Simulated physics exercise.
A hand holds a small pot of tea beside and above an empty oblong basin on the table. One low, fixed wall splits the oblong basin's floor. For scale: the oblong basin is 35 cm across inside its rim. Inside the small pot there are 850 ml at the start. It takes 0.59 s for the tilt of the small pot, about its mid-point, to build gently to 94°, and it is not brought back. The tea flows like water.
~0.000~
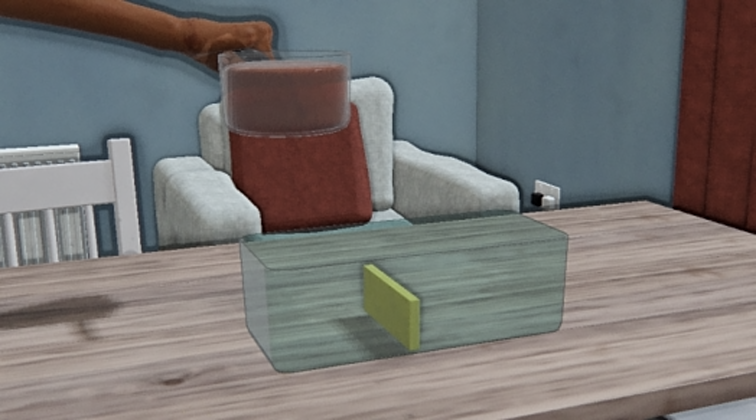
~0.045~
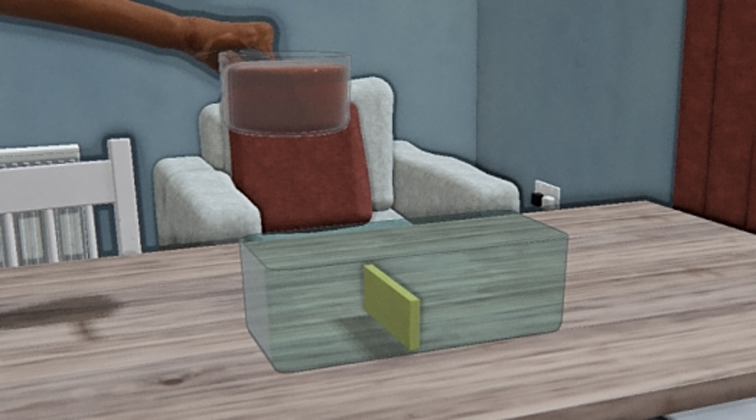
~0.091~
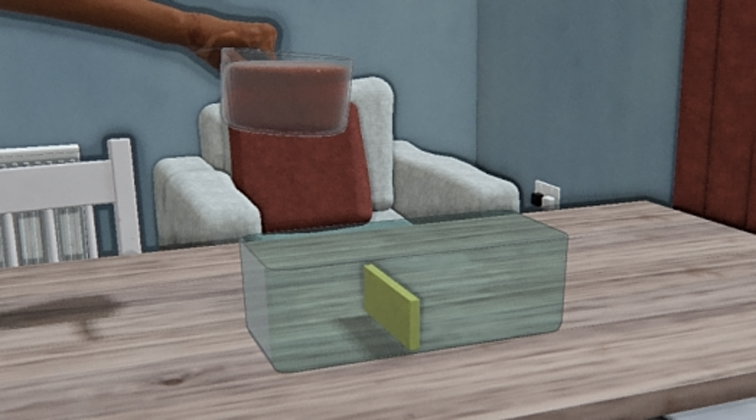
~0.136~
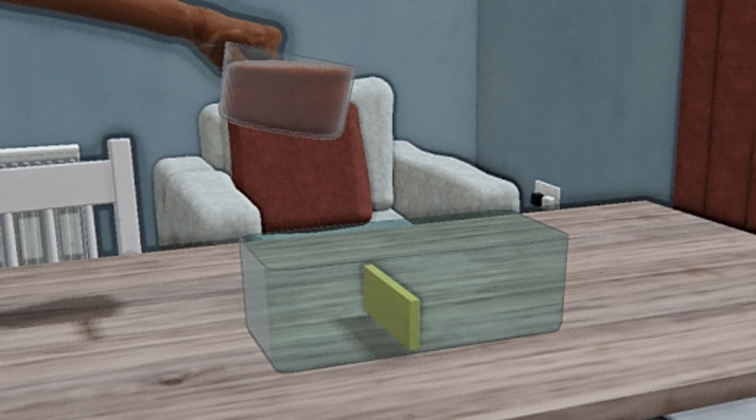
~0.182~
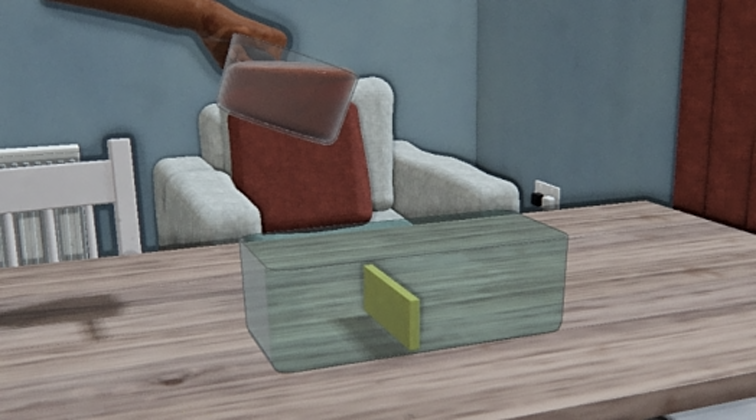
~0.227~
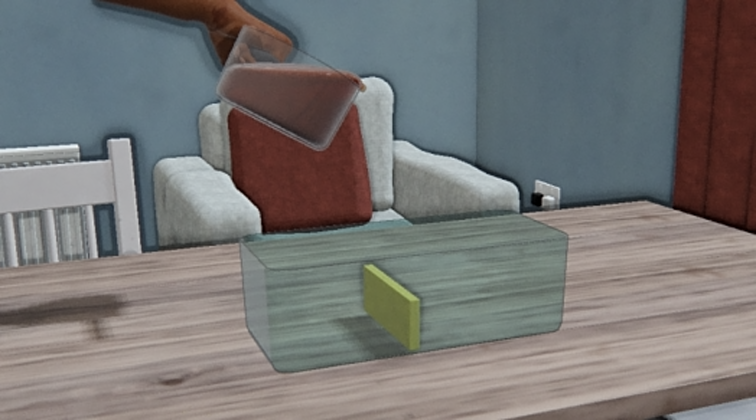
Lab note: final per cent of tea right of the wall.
Approx. 81 %.
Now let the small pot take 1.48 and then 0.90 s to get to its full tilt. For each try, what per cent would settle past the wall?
In turn about 80 and 80 per cent.
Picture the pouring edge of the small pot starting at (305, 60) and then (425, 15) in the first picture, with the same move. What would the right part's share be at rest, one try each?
In order, 15 and 90 per cent.
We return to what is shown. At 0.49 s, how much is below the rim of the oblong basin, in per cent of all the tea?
Near 14 in a hundred.
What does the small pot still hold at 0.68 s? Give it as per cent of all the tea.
12 per cent or so.
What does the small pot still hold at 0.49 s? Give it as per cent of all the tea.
At that time about 38 in a hundred parts are still held.
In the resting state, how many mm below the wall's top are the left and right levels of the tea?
The left side gives some 52 mm, the right side some 34 mm.
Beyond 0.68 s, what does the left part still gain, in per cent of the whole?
Around 12 in a hundred.
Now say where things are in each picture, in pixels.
In the first picture, it leans 0°; its right rim is at (346, 54); the tea meets the walls at (222, 68) and (343, 63); the oblong basin's rim runs from (252, 255) to (539, 224); the wall's top is at (390, 283).
In the second picture, it leans 1°; its right rim is at (347, 56); the tea meets the walls at (223, 67) and (343, 64).
In the third picture, it leans 5°; its right rim is at (349, 60); the tea meets the walls at (225, 66) and (344, 66).
In the fourth picture, it leans 12°; its right rim is at (352, 68); the tea meets the walls at (227, 66) and (347, 67).
In the fifth picture, it leans 20°; its right rim is at (354, 78); the tea meets the walls at (227, 68) and (351, 74); 1 per cent is over the edge.
In the sixth picture, it leans 30°; its right rim is at (354, 90); the tea meets the walls at (223, 71) and (348, 81); 4 per cent is over the edge.
Then, 0.49 s in, the tilt is 87° and 38 per cent is still to pour, 1 is left of the wall and 14 right of it.
Then, 0.68 s in, the tilt is 94° and 11 per cent is still to pour, 6 is left of the wall and 70 right of it.
Then, 0.87 s in, the tilt is 94° and 4 per cent is still to pour, 11 is left of the wall and 80 right of it.
Then, 1.09 s in, the tilt is 94° and 1 per cent is still to pour, 16 is left of the wall and 81 right of it.
Finally, 18 per cent lies left of the wall, 81 right of it and 1 outside.
